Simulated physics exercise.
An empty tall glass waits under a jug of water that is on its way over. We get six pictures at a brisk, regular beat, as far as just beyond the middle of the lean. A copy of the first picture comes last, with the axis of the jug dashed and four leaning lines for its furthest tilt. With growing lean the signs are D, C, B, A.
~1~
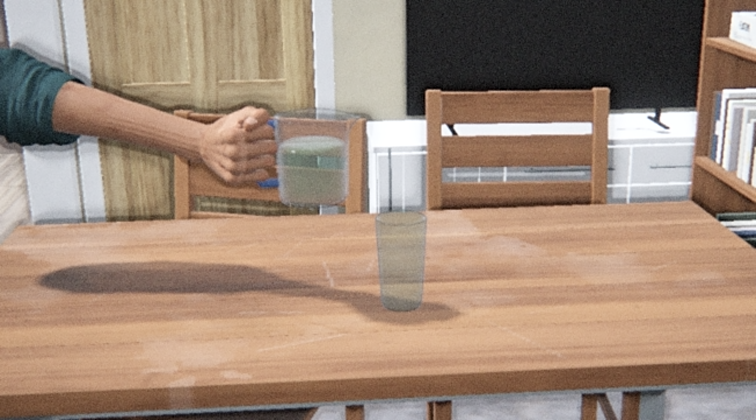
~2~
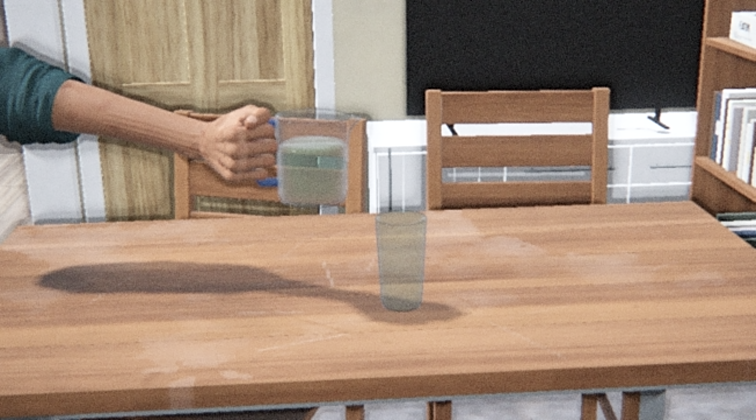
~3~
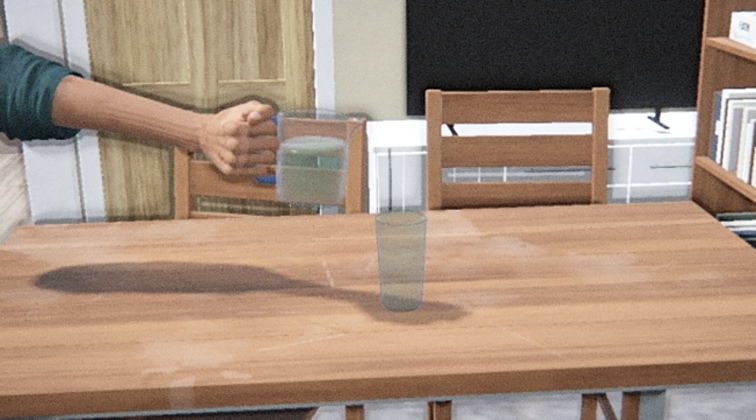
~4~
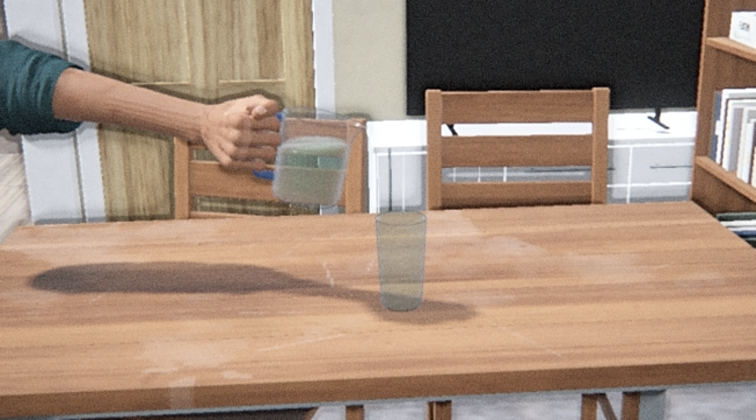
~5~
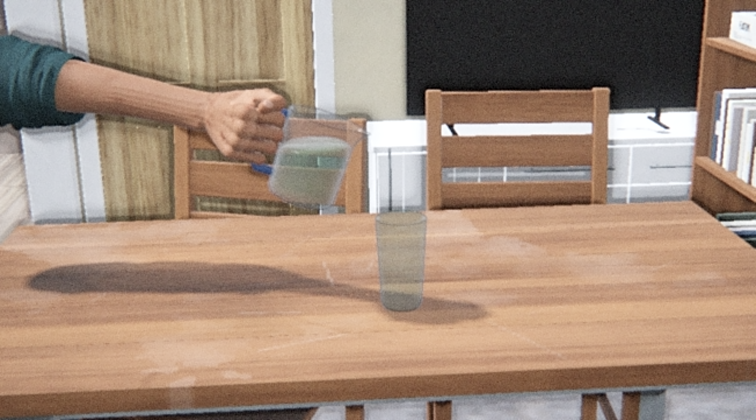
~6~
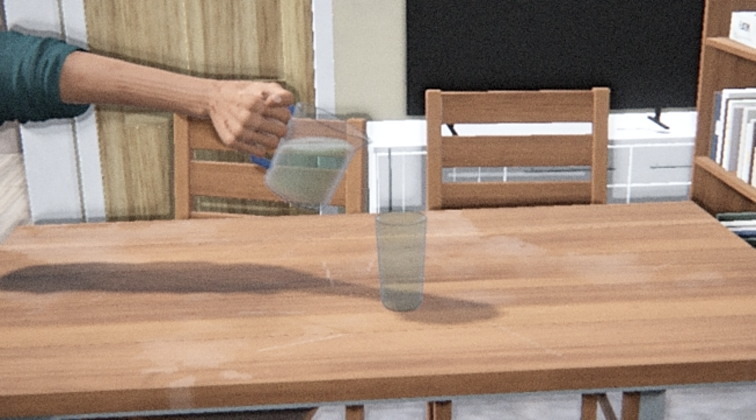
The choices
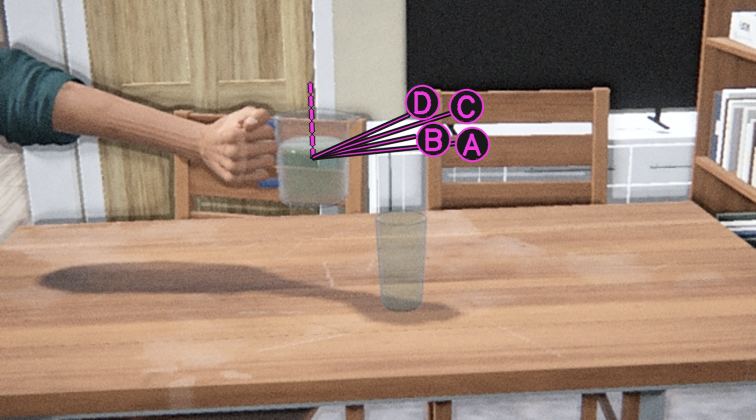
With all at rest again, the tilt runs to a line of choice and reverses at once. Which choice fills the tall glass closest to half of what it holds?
Mark D.
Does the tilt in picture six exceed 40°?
No.
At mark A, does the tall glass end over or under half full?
Over.
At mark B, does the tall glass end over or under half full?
Over.
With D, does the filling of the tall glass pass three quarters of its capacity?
No.
In magenta, A at (455, 143); B at (415, 136); C at (450, 113); D at (408, 115).
If A is chosen, the tall glass ends with about 89 % of what it can hold; 7 % of the water is spilt.
If B is chosen, the tall glass ends with about 82 % of what it can hold.
If C is chosen, the tall glass ends with about 68 % of what it can hold.
If D is chosen, the tall glass ends with about 52 % of what it can hold.
